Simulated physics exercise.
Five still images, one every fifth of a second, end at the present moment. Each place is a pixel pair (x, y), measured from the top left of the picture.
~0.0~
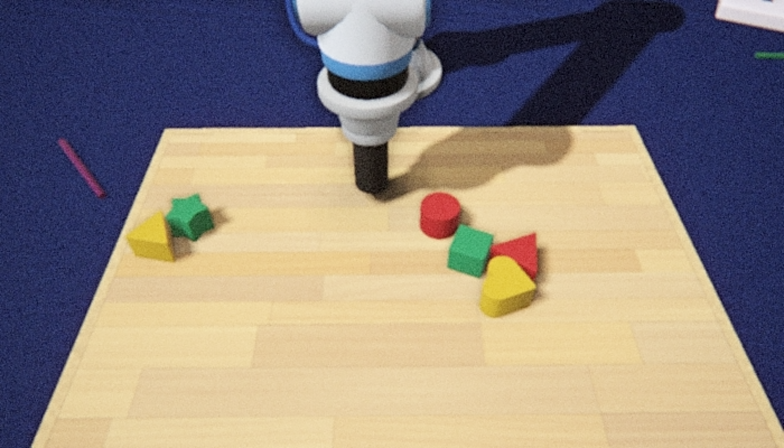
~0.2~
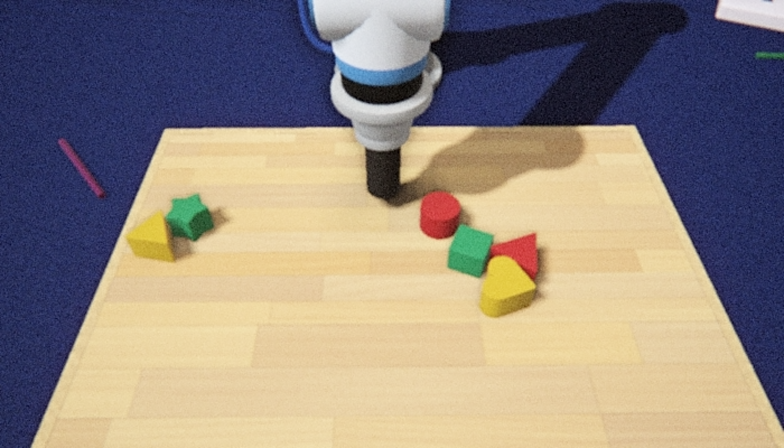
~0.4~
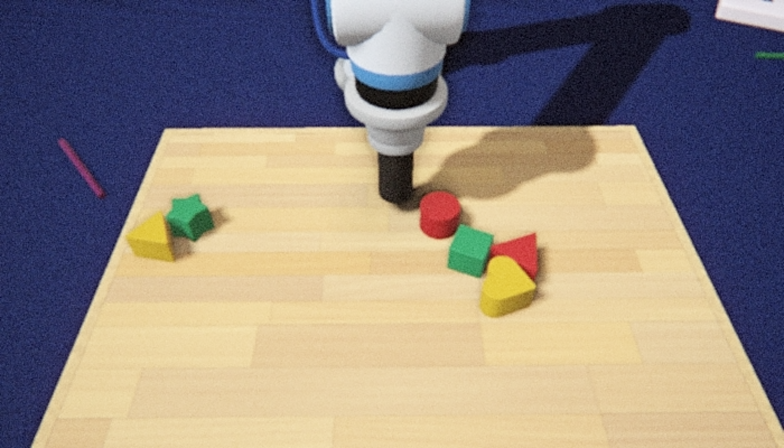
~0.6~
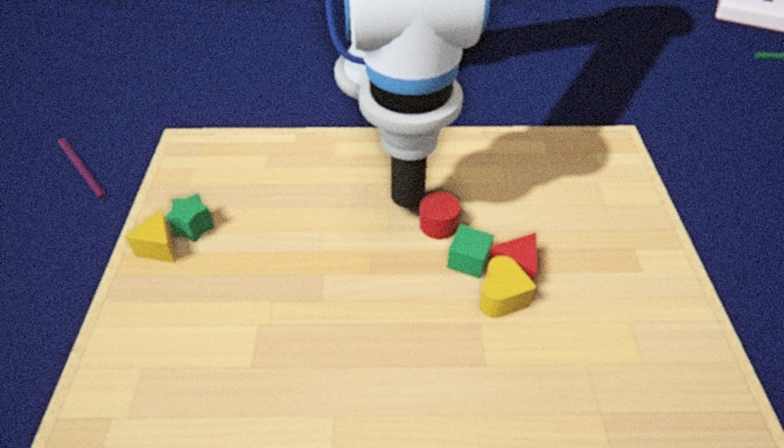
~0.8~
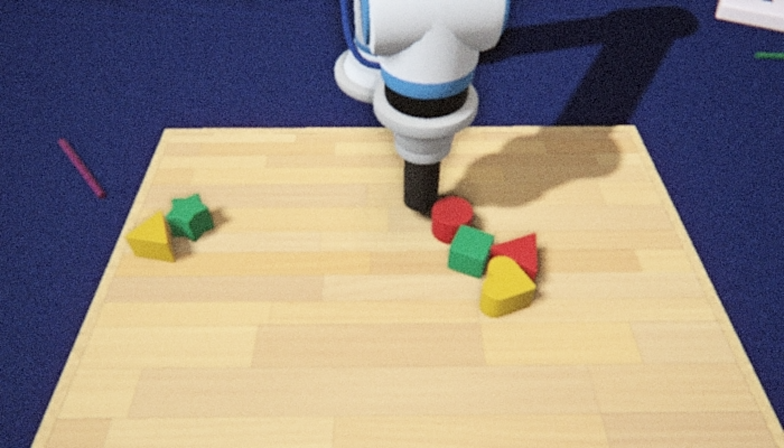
A robot arm slid its black tip to the right across the wooden board and nudged the red disc slightly toward the green block, while the other colored blocks stayed still.
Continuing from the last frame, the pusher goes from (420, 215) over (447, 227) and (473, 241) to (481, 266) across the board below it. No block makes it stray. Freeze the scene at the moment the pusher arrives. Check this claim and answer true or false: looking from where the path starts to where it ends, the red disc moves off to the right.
It is false.
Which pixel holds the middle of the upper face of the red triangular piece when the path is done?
The point I'd pick in the picture is (545, 257).
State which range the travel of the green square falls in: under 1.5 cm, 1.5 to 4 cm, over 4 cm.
Distance: Above 4 cm.
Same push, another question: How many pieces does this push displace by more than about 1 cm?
Blocks moved: Three or more.
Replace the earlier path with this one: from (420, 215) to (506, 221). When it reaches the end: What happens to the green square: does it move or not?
It gets displaced.
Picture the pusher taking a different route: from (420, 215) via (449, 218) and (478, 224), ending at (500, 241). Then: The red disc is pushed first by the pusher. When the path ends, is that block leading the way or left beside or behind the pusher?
My guess is it keeps its place ahead of the pusher.
The first path, step by step. One third of the way, pusher (449, 213); red disc (486, 220); green square (488, 250), turned 55° clockwise; yellow heart (510, 289), turned 20° clockwise; red triangular piece (533, 254), turned 40° anticlockwise.
Two thirds of the way, pusher (476, 228); red disc (517, 227); green square (493, 252), turned 80° clockwise; yellow heart (511, 292), turned 25° clockwise; red triangular piece (539, 255), turned 25° anticlockwise.
At the end, pusher (483, 252); red disc (521, 229); green square (502, 274), turned 40° clockwise; yellow heart (520, 306), turned 45° clockwise; red triangular piece (545, 257), turned 30° anticlockwise.
